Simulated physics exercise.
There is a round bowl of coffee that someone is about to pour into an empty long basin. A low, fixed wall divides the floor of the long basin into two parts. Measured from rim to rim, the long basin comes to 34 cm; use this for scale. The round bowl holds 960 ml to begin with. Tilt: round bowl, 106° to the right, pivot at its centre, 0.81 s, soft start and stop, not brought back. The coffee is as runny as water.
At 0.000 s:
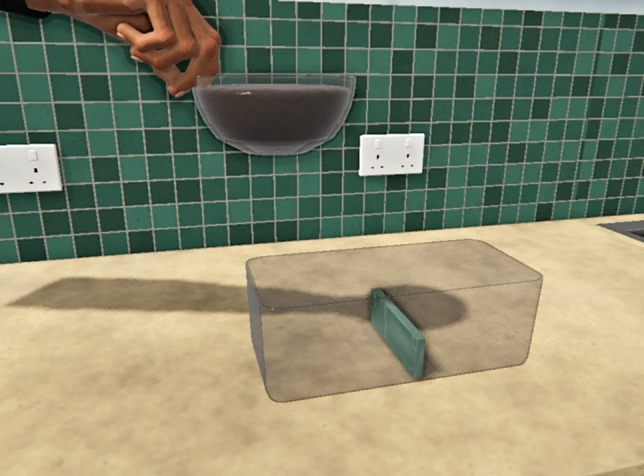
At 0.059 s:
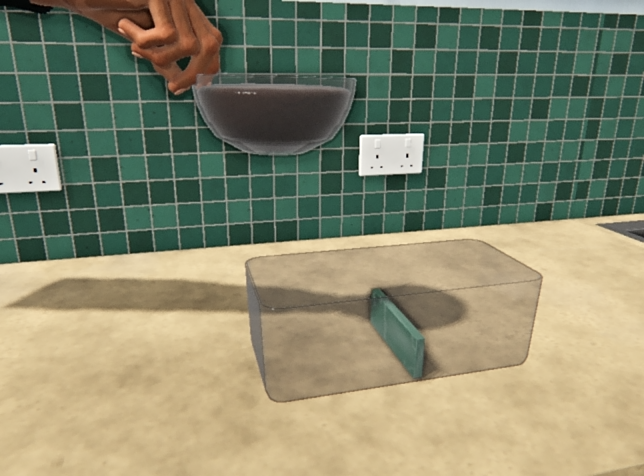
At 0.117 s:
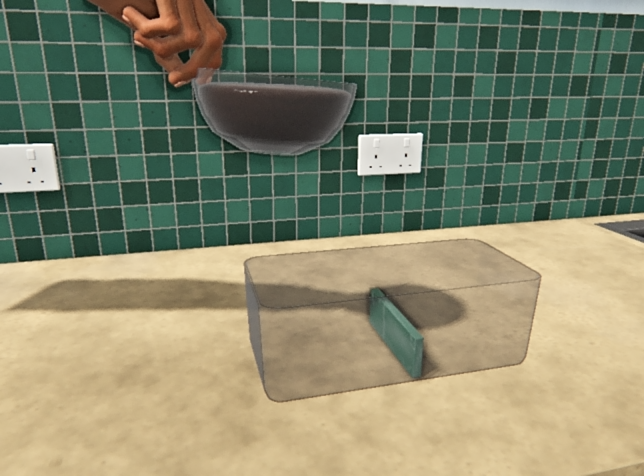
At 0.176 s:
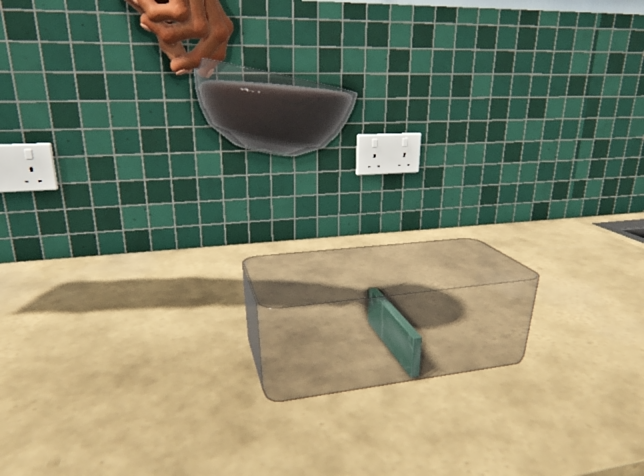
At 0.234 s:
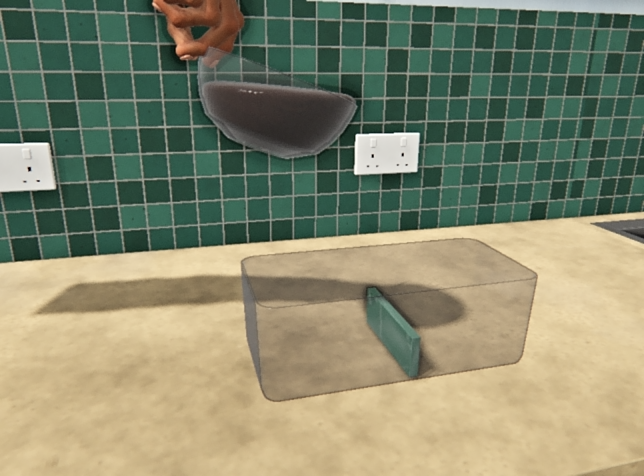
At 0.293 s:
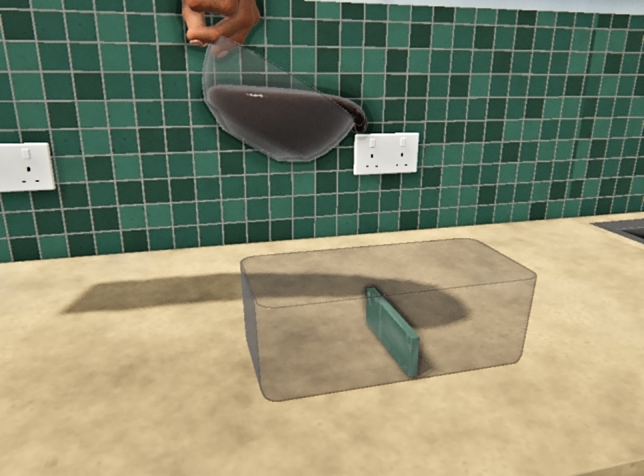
A glass bowl of dark coffee, held up by a hand at its left rim, hung level, then tilted steadily to the right until coffee slipped over its lower edge above a clear basin.
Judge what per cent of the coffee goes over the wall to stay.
51 percent, roughly.
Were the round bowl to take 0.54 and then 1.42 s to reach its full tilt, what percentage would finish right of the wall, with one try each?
It comes to 40 per cent, and then 65 per cent.
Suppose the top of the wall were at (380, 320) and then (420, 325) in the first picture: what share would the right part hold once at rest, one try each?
Around 70 and 30 percent, in that order.
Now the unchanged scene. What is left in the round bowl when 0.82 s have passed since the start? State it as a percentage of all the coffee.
Around 0 percent of it.
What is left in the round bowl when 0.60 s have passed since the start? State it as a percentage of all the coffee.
Remaining: Near 14 % of the total.
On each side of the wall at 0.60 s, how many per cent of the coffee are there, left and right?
Left about 5, right about 32.
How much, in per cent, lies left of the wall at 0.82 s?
Left share: Approx. 42 %.
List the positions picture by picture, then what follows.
Tilt 0°; pouring edge (350, 79); surface from (195, 89) to (346, 88); the long basin's rim runs from (253, 283) to (510, 258); the wall's top is at (396, 312), in the first picture.
Tilt 1°; pouring edge (351, 81); surface from (196, 88) to (346, 89), in the second picture.
Tilt 5°; pouring edge (351, 86); surface from (197, 85) to (346, 92), in the third picture.
Tilt 12°; pouring edge (351, 95); surface from (199, 83) to (348, 94), in the fourth picture.
Tilt 20°; pouring edge (351, 107); surface from (201, 85) to (347, 101); 2 per cent is over the edge, in the fifth picture.
Tilt 31°; pouring edge (349, 122); surface from (207, 89) to (345, 113); 9 per cent is over the edge, in the sixth picture.
After 0.60 s the tilt is 89° and 15 per cent is still to pour, 5 is left of the wall and 33 right of it.
After 0.82 s the tilt is 106° and 0 per cent is still to pour, 42 is left of the wall and 52 right of it.
After 1.06 s the tilt is 106° and 0 per cent is still to pour, 45 is left of the wall and 51 right of it.
After 1.31 s the tilt is 106° and 0 per cent is still to pour, 46 is left of the wall and 51 right of it.
In the end 46 per cent lies left of the wall, 51 right of it and 3 outside.
